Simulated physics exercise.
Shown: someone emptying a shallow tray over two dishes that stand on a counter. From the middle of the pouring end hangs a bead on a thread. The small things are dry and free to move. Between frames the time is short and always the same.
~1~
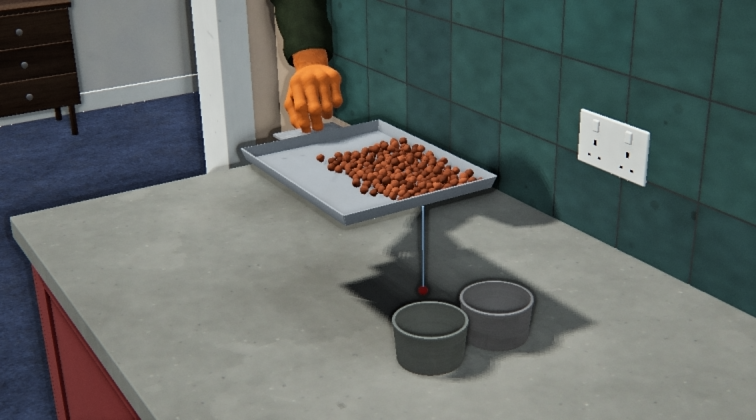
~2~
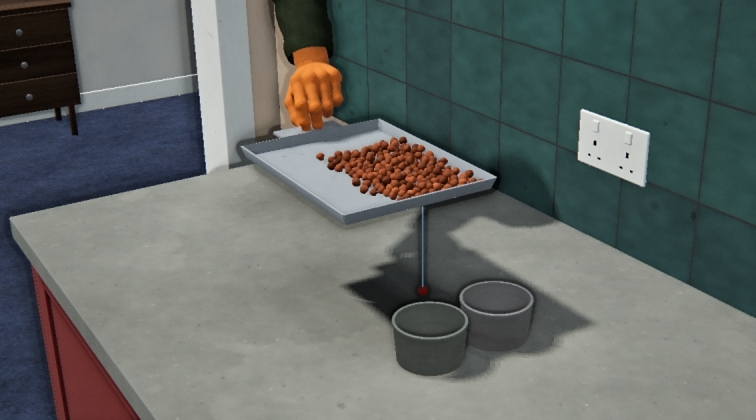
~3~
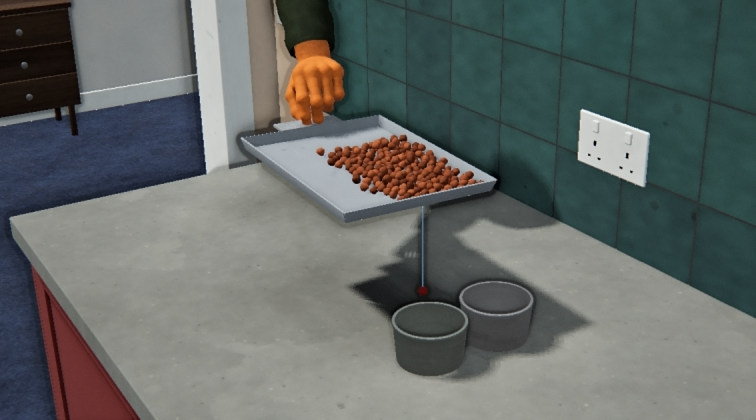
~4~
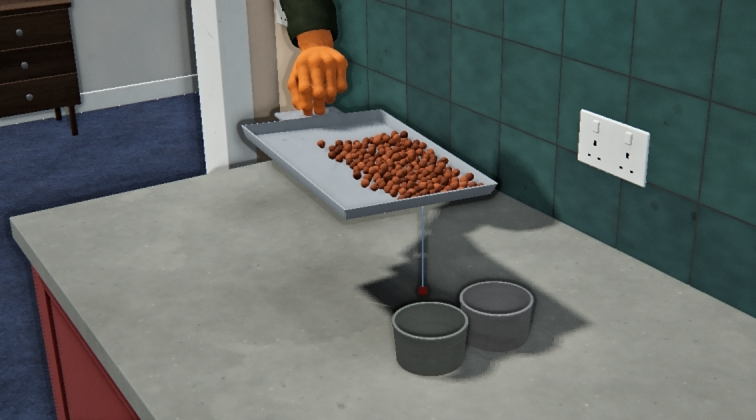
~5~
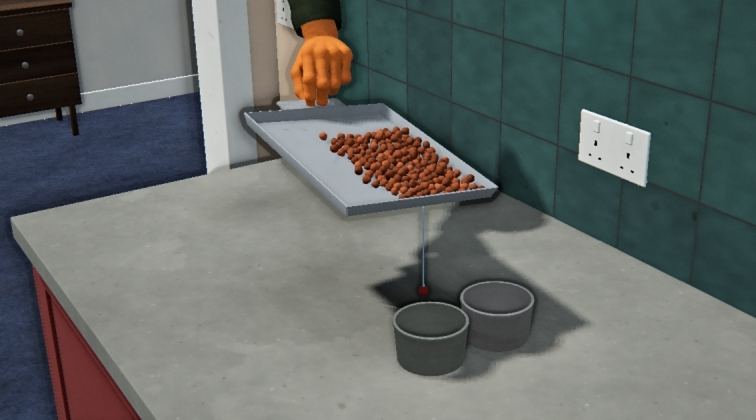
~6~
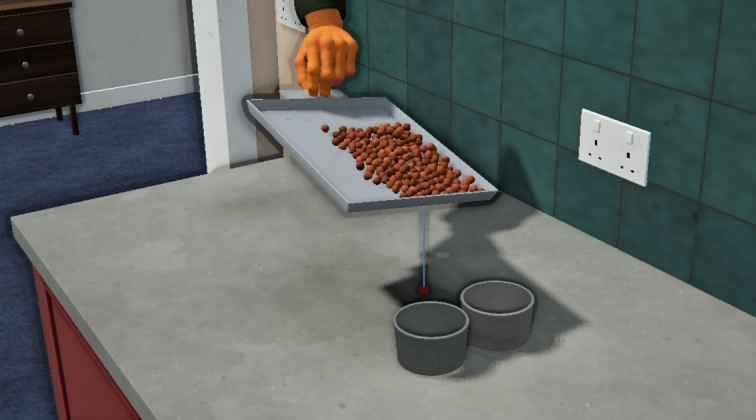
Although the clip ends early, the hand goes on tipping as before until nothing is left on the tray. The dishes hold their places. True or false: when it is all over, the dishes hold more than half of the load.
False.
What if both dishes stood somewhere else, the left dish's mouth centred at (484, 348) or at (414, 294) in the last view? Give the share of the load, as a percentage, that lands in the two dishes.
0, then 60 %.
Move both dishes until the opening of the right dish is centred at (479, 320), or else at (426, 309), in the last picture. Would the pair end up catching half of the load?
At place one the minor share; at place two the minor share.
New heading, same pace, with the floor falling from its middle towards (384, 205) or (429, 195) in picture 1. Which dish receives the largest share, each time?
For the first place it's the left-side dish, for the second the right-side dish.
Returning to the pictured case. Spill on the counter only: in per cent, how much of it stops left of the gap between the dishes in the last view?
That's about 50 per cent of the spill.
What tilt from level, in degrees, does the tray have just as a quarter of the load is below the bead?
The angle is around 105°.
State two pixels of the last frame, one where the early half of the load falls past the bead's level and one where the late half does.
Around (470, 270) at first; around (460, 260) after that.
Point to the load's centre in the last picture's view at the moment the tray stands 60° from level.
The middle of the pieces shows up near (437, 156).
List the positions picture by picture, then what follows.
In the first picture, corners of the pouring end near (345, 213) and (491, 176), level; middle of the load near (402, 166), clay pellets; left dish near (451, 351); right dish near (518, 327); bead on its thread near (423, 290).
In the second picture, corners of the pouring end near (345, 213) and (491, 177), level; middle of the load near (402, 166).
In the third picture, corners of the pouring end near (346, 210) and (491, 179), tipped barely, lowest at the right corner; middle of the load near (403, 164).
In the fourth picture, corners of the pouring end near (347, 207) and (492, 182), tipped a little, lowest at the right corner; middle of the load near (404, 162).
In the fifth picture, corners of the pouring end near (349, 204) and (493, 186), tipped a little, lowest at the right corner; middle of the load near (405, 160).
In the sixth picture, corners of the pouring end near (350, 200) and (493, 189), tipped a little, lowest at the right corner; middle of the load near (407, 157); left dish near (452, 351); right dish near (519, 327).
Shortly afterwards, tray tipped steeply; all but a few on the tray; only a few in the right dish; only a few outside both; only a few in the air.
Next, tray tipped right over; the bulk on the tray; only a few in the left dish; only a few in the right dish; a little outside both; a little in the air.
Some moments later, tray tipped past a quarter turn; only a few in the left dish; near a quarter in the right dish; the bulk outside both.
In the end, tray tipped past a quarter turn; only a few in the left dish; near a quarter in the right dish; the bulk outside both.
